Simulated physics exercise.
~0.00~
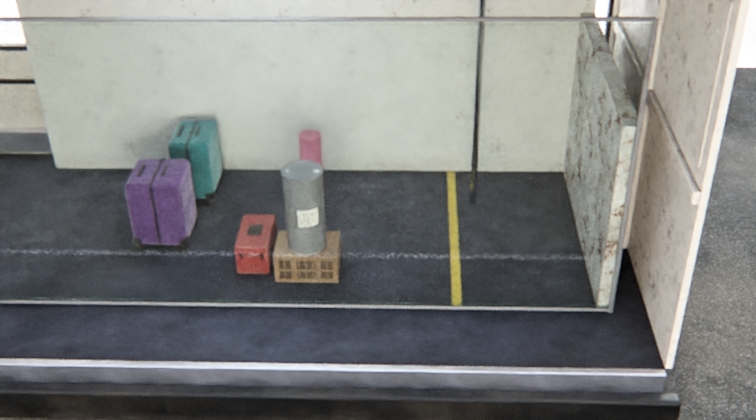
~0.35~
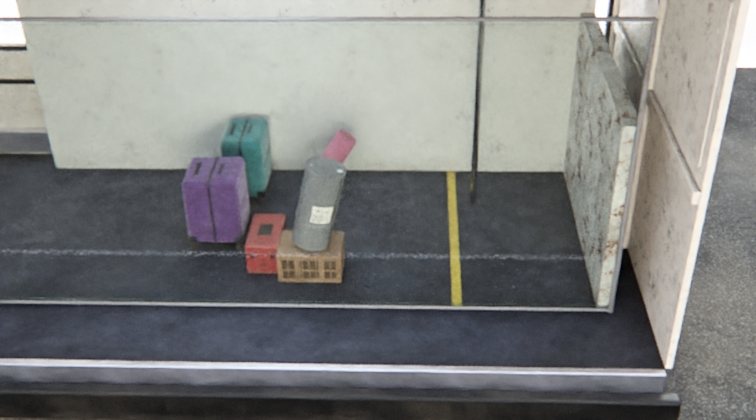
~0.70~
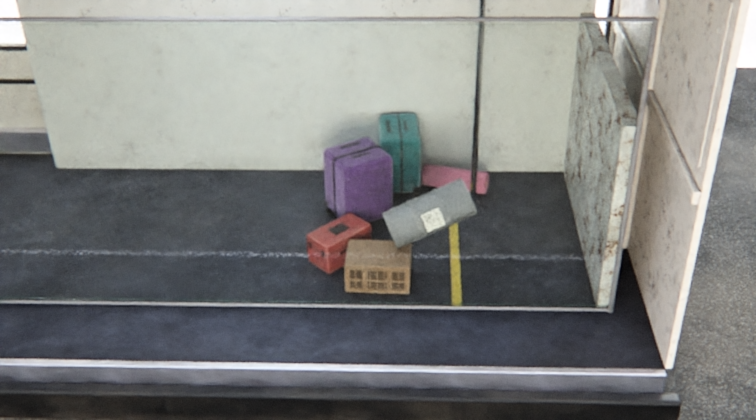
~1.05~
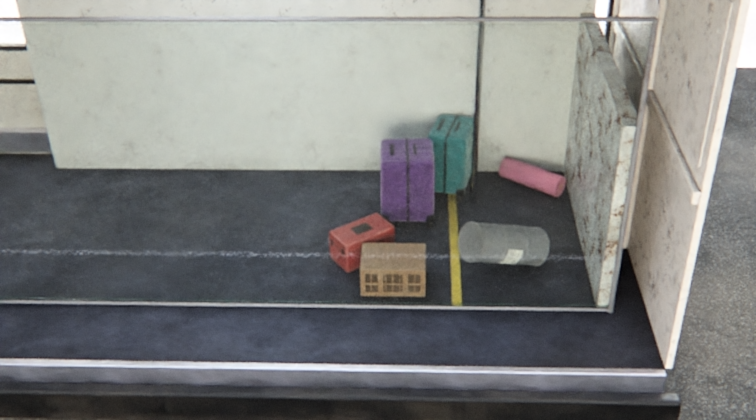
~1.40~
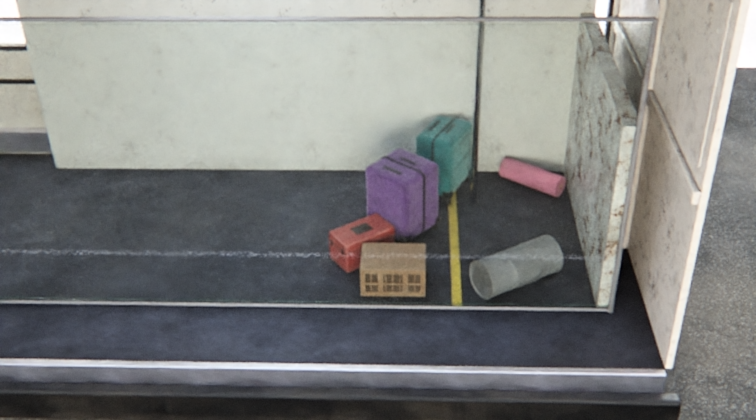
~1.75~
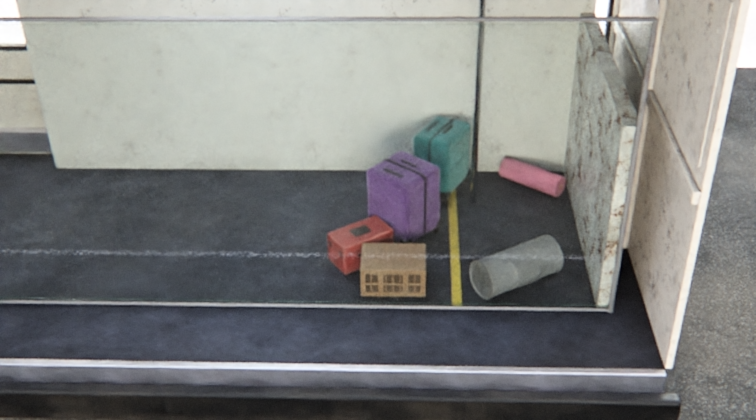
Two wheeled cases, a red toolbox and a brown crate slid right across the dark floor and stopped short of the yellow line, while the grey drum and pink roll tipped over, crossed it and came to rest on their sides.
